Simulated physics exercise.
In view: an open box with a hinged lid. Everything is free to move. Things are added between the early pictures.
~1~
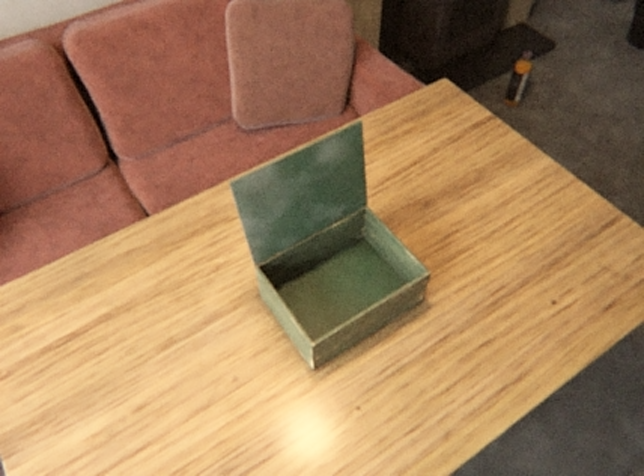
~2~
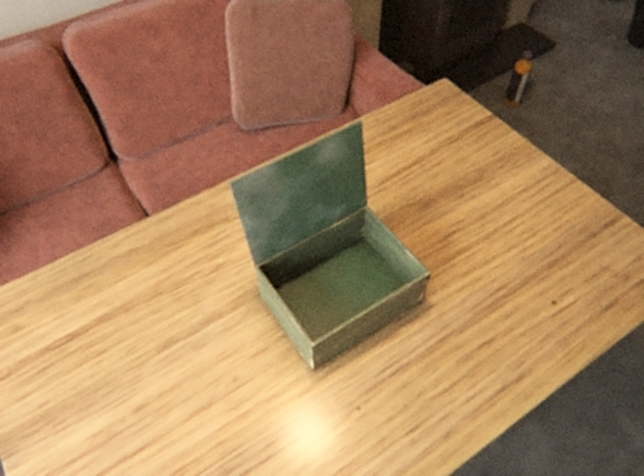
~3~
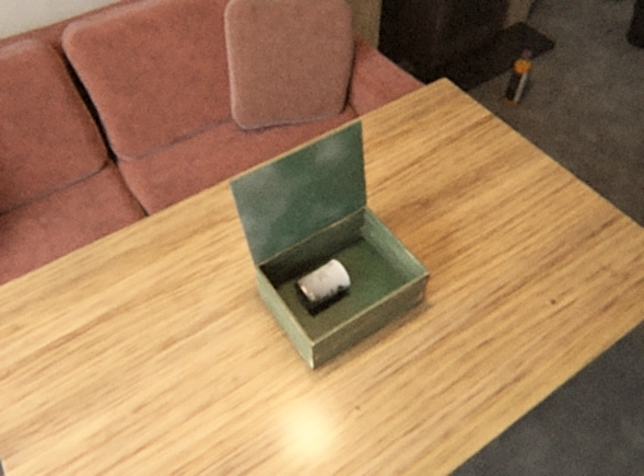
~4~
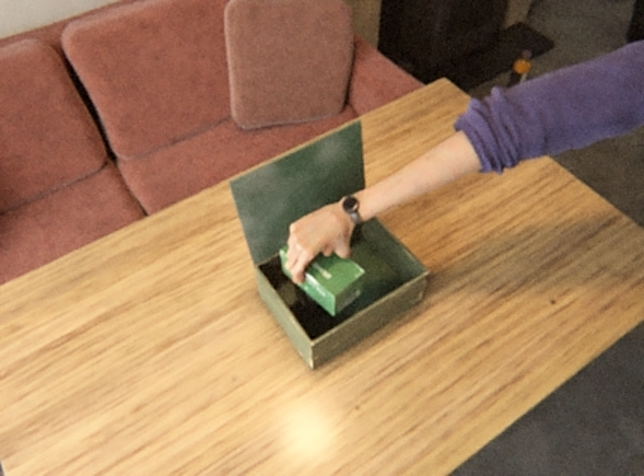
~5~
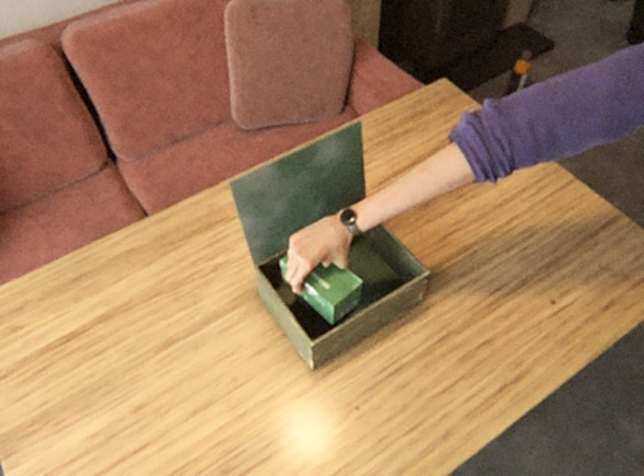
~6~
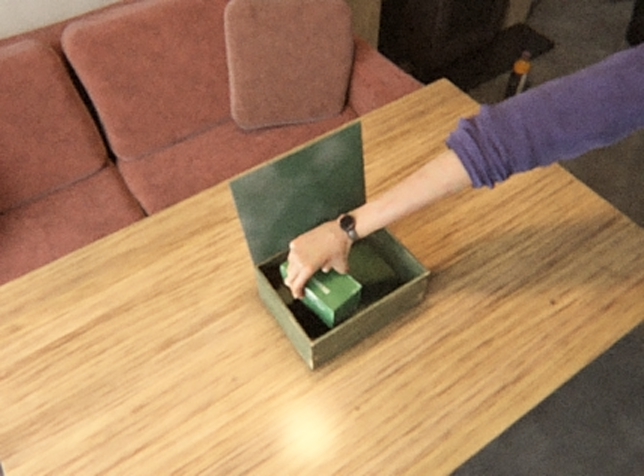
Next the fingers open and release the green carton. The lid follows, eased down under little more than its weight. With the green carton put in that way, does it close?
It is held up.
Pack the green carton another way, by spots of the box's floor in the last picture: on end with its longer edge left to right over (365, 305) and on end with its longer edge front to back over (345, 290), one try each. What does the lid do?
First try: It stays ajar; second try: It will not close.
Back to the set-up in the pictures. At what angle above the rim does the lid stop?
Some 20° above the rim.
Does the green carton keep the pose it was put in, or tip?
The green carton ends up tilted.
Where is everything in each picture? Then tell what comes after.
In the first picture, the last thing is not in view yet.
In the second picture, the last thing is not in view yet.
In the third picture, the last thing is not in view yet; white tin (322, 285).
The fourth picture shows on its way; green carton (322, 271).
The fifth picture shows on its way; green carton (321, 281).
The sixth picture shows in place under the hand; green carton (321, 286).
Then, 0.60 s after the last picture, green carton on its side near (341, 304); white tin rolled a little.
Then, 1.50 s after the last picture, lid 70° above the rim; green carton on its side near (341, 304); white tin rolled a little.
Then, 1.80 s after the last picture, lid 33° above the rim; green carton on its side near (341, 304); white tin rolled a little.
At rest, lid 19° above the rim; tipped over in the box, green carton; white tin in place. Seen from the same camera at the end, green carton near (341, 304).
